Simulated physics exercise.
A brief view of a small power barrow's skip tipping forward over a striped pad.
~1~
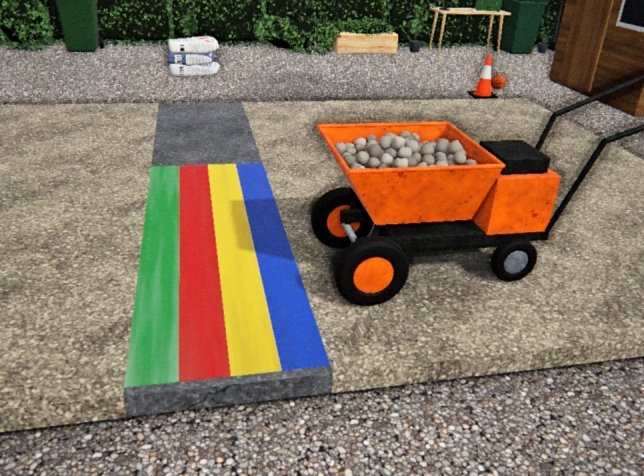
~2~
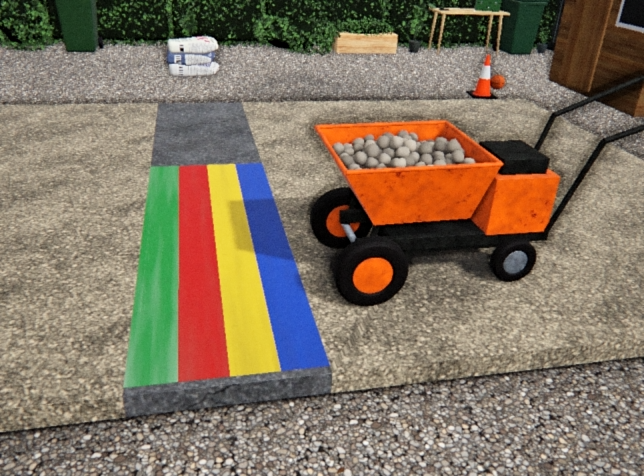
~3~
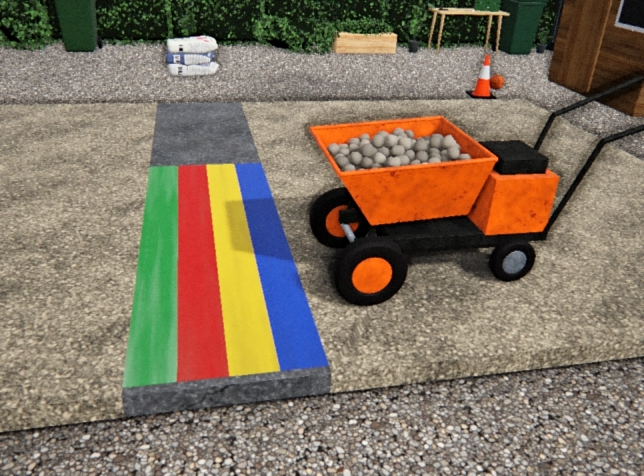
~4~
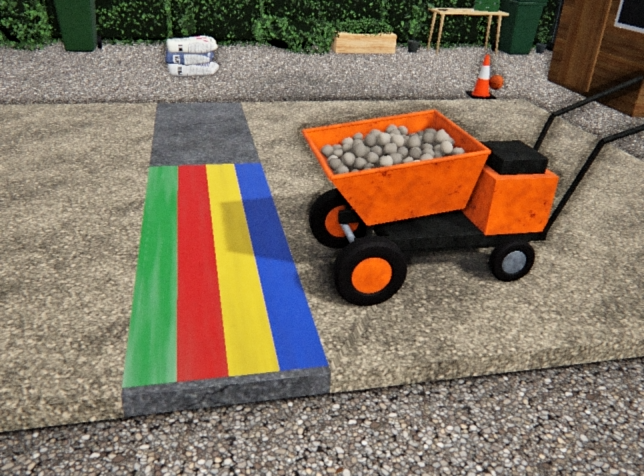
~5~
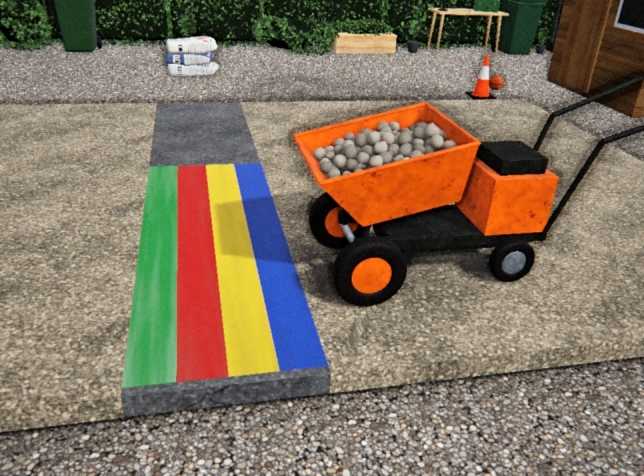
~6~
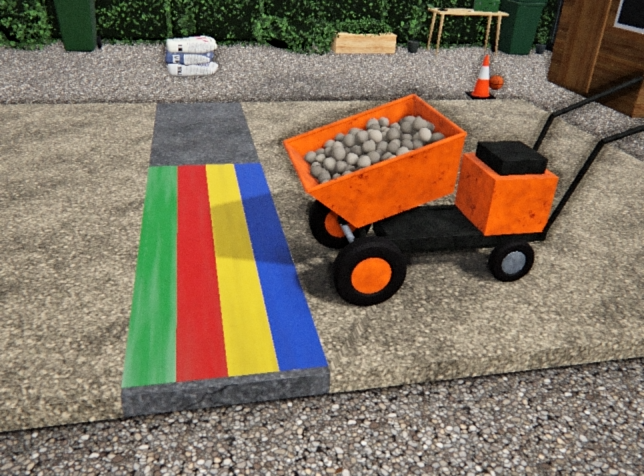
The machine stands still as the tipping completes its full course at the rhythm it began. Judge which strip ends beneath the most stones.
Beneath the most stones: The red strip.
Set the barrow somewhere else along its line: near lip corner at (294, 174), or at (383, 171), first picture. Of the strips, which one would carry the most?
To begin with the green one, and after that the strip in yellow.
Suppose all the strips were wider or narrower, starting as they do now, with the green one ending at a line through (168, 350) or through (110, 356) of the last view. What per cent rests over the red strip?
The first gives around 30 per cent, the second around 30 per cent.
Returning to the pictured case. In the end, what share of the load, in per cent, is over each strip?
So the blue strip ends with 0 %, the yellow strip with 20 %, the red strip with 30 % and the green strip with 20 %.
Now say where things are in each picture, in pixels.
Lip of the skip near (349, 172), level; top of the load near (414, 160), river pebbles; blue strip near (297, 334); yellow strip near (251, 338); red strip near (203, 343); green strip near (154, 347), in the first frame.
Lip of the skip near (346, 173), level; top of the load near (412, 159), in the second frame.
Lip of the skip near (340, 175), tipped barely; top of the load near (407, 157), in the third frame.
Lip of the skip near (331, 178), tipped a little; top of the load near (413, 143), in the fourth frame.
Lip of the skip near (320, 184), tipped a little; top of the load near (415, 147), in the fifth frame.
Lip of the skip near (308, 191), tipped clearly; top of the load near (405, 142); blue strip near (294, 334); yellow strip near (248, 338); red strip near (201, 343); green strip near (151, 347), in the sixth frame.
Shortly afterwards, skip tipped steeply; the whole lot in the skip.
Next, skip tipped right over; the bulk in the skip; a little over the yellow strip; a little over the red strip; only a few falling.
Some moments later, skip tipped right over; near a quarter in the skip; near a quarter over the yellow strip; near a quarter over the red strip; a little over the green strip; a little off the paint.
In the end, skip tipped right over; near a quarter in the skip; none at all over the blue strip; near a quarter over the yellow strip; near a third over the red strip; near a quarter over the green strip; a little off the paint.
